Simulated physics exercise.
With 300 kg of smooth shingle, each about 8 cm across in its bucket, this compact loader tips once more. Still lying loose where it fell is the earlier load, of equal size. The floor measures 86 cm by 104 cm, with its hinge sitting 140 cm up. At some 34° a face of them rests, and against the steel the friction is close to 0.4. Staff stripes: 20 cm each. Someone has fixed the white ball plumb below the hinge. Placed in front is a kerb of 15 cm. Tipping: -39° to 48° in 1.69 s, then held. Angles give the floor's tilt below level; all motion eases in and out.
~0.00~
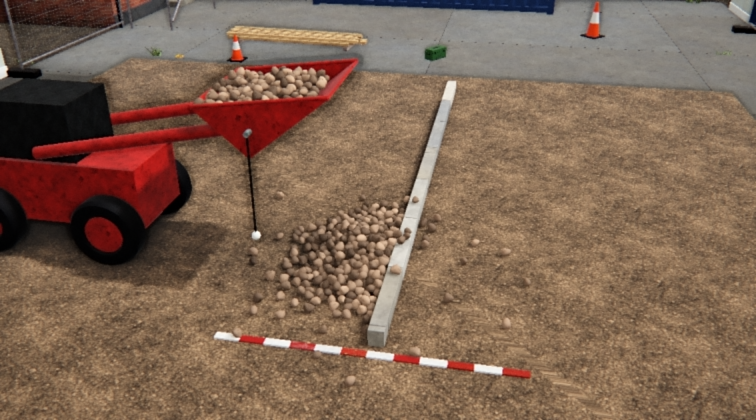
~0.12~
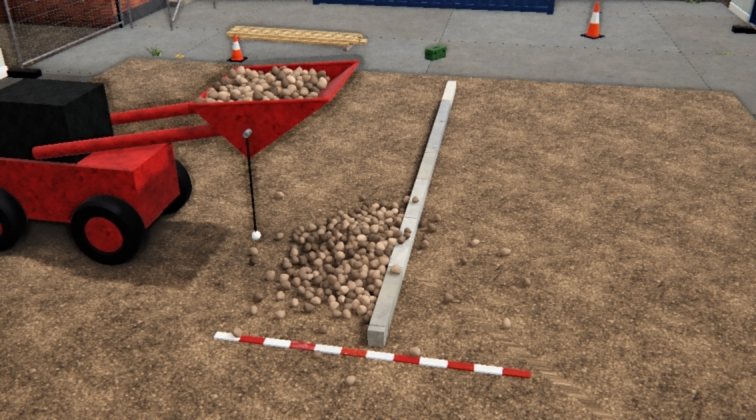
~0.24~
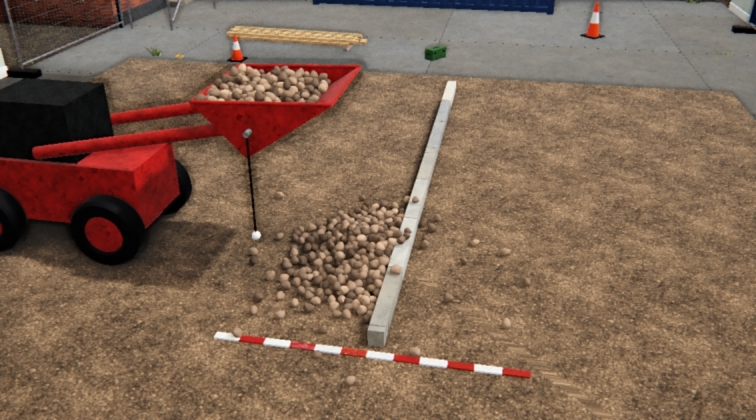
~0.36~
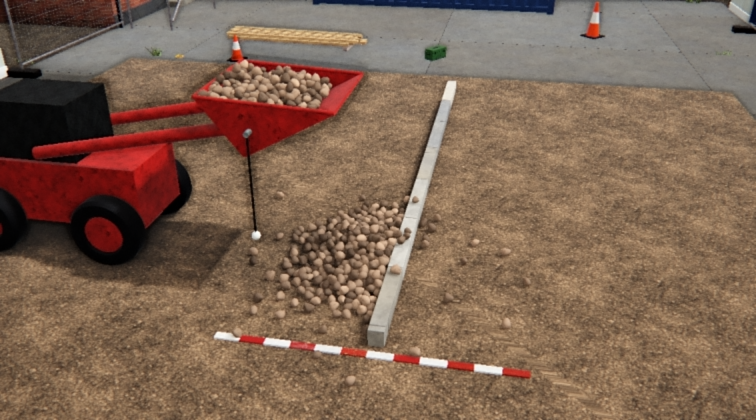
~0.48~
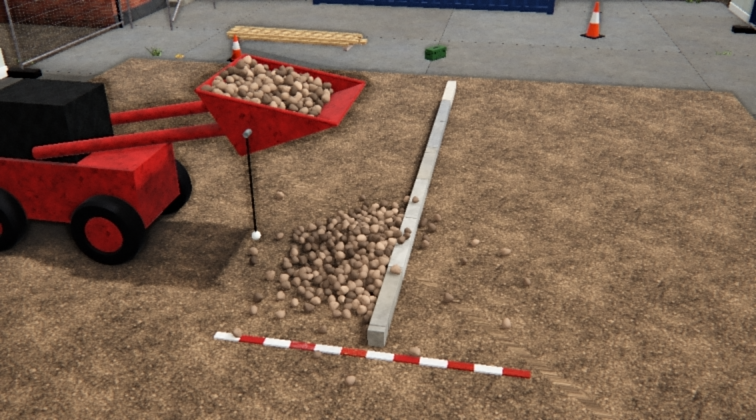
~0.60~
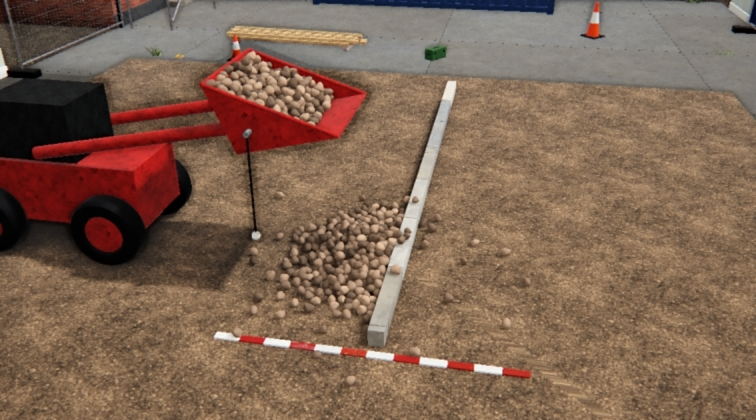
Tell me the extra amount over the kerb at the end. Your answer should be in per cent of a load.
15 per cent.
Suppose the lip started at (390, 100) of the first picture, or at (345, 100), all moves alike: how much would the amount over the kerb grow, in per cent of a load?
The first would add some 85 per cent and the second some 30 per cent.
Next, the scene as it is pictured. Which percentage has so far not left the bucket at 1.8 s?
I'd say about 10 per cent.
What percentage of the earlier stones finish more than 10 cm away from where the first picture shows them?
I'd put it at about 20 per cent.
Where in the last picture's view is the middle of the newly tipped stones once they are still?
The middle lies near (361, 246) in the last picture.
After 1.3 s the floor is at 35°; in per cent of one load, 94 in the bucket, 104 on this side of the kerb, 3 over the kerb; the foremost stones are at (472, 275).
After 1.8 s the floor is at 48°; in per cent of one load, 10 in the bucket, 186 on this side of the kerb, 3 over the kerb; the foremost stones are at (472, 275).
After 2.1 s the floor is at 48°; in per cent of one load, 0 in the bucket, 186 on this side of the kerb, 13 over the kerb; the foremost stones are at (488, 278).
After 4.8 s the floor is at 48°; in per cent of one load, 0 in the bucket, 182 on this side of the kerb, 17 over the kerb; the foremost stones are at (526, 282). Net gain over the kerb, 15.
